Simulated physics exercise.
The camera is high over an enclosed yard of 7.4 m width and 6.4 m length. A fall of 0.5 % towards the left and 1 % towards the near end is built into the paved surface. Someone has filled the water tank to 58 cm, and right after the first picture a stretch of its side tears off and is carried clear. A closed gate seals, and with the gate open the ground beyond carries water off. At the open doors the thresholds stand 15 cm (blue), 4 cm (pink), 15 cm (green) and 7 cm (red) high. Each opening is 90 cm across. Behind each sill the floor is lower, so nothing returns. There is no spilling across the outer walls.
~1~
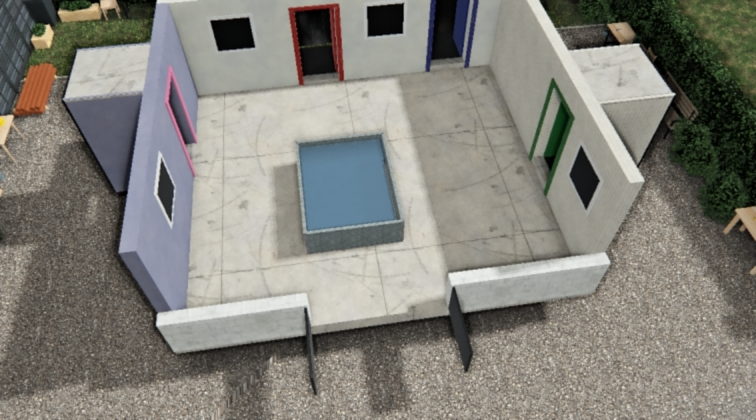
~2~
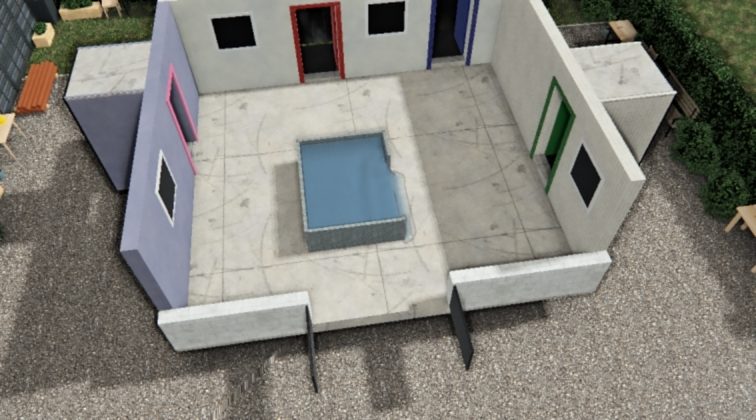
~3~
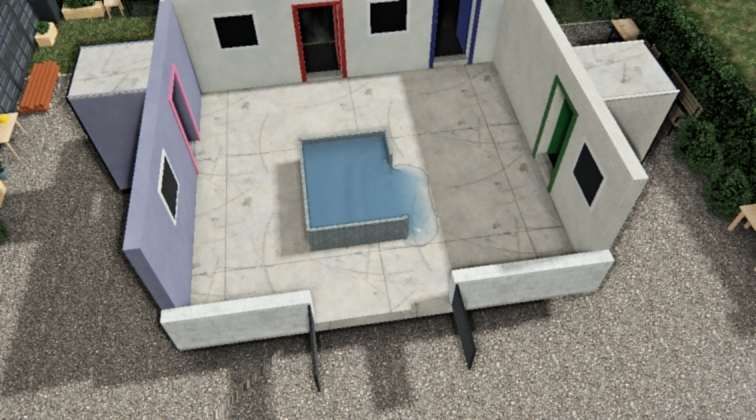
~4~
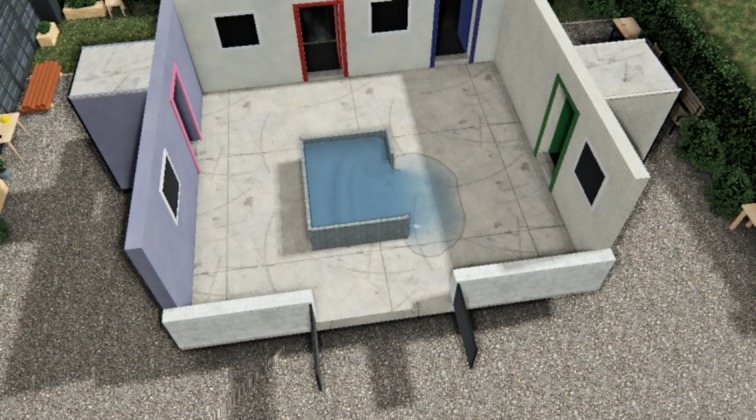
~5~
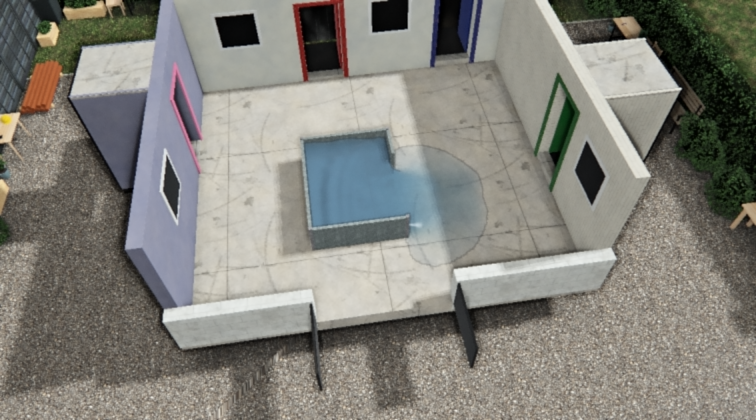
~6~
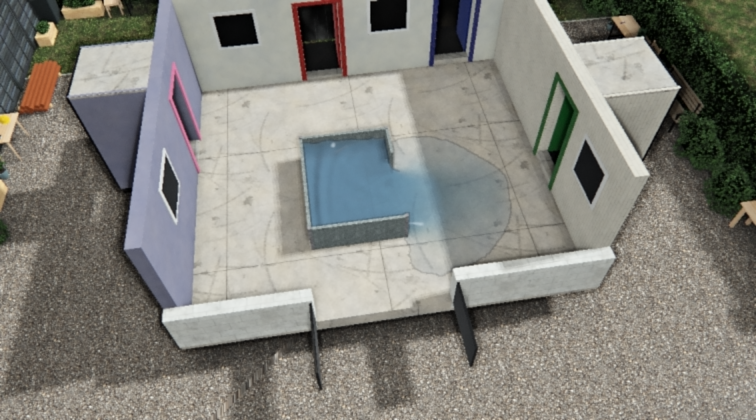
A paved yard enclosed by low walls, with gravel around it, is seen from high above. A raised tank of blue water stands near the centre, with red and blue doorways at the back, a pink-framed one in the lilac left wall, a green one on the right, and an open gate in front. The tank's right side opens, and water pours out, spreading rightward and nearer in a thinning, rounded sheet.
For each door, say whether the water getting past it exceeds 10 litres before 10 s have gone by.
One by one: Blue door: Beneath the limit; pink door: Beneath the limit; green door: Above the limit; red door: Beneath the limit.
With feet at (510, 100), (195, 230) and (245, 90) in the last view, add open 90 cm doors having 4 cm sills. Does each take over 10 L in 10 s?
First doorway gets there, second falls short, third falls short.
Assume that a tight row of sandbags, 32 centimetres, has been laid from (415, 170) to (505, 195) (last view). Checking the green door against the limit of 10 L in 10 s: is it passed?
Limit check - green: Pass, within.
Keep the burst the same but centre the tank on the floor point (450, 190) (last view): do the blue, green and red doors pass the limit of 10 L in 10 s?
Well, against that limit, at blue it's within bounds, at green it's too much, and at red it's within bounds.
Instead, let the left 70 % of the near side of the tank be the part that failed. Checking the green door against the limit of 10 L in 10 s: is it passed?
Note: Green door, short of the limit.
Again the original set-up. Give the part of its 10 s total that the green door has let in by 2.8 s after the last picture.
I'd put it at about 90 per cent by that point.
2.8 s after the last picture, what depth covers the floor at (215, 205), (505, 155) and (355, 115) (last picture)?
Depth readings in turn - 0, 13, 0 cm.
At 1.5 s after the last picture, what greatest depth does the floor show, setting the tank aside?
Max around 48 cm.
Then, 0.7 s after the last picture water covers 25 % of the floor and is deepest (31 cm) near (548, 184); blue door not reached, pink door not reached, green door 14 cm at the sill, 8 L in, red door not reached.
Then, 1.5 s after the last picture water covers 30 % of the floor and is deepest (48 cm) near (582, 262); blue door not reached, pink door not reached, green door 27 cm at the sill, 50 L in, red door not reached.
Then, 2.8 s after the last picture water covers 35 % of the floor and is deepest (24 cm) near (585, 270); blue door 6 cm at the sill, 0 L in, pink door not reached, green door 20 cm at the sill, 92 L in, red door not reached.
Then, 5.3 s after the last picture water covers 60 % of the floor and is deepest (14 cm) near (496, 65); blue door 13 cm at the sill, 0 L in, pink door not reached, green door 10 cm at the sill, 101 L in, red door 2 cm at the sill, 0 L in.
Then, 9.3 s after the last picture water covers 90 % of the floor and is deepest (8 cm) near (465, 287); blue door 5 cm at the sill, 0 L in, pink door 6 cm at the sill, 2 L in, green door 6 cm at the sill, 101 L in, red door 3 cm at the sill, 0 L in.
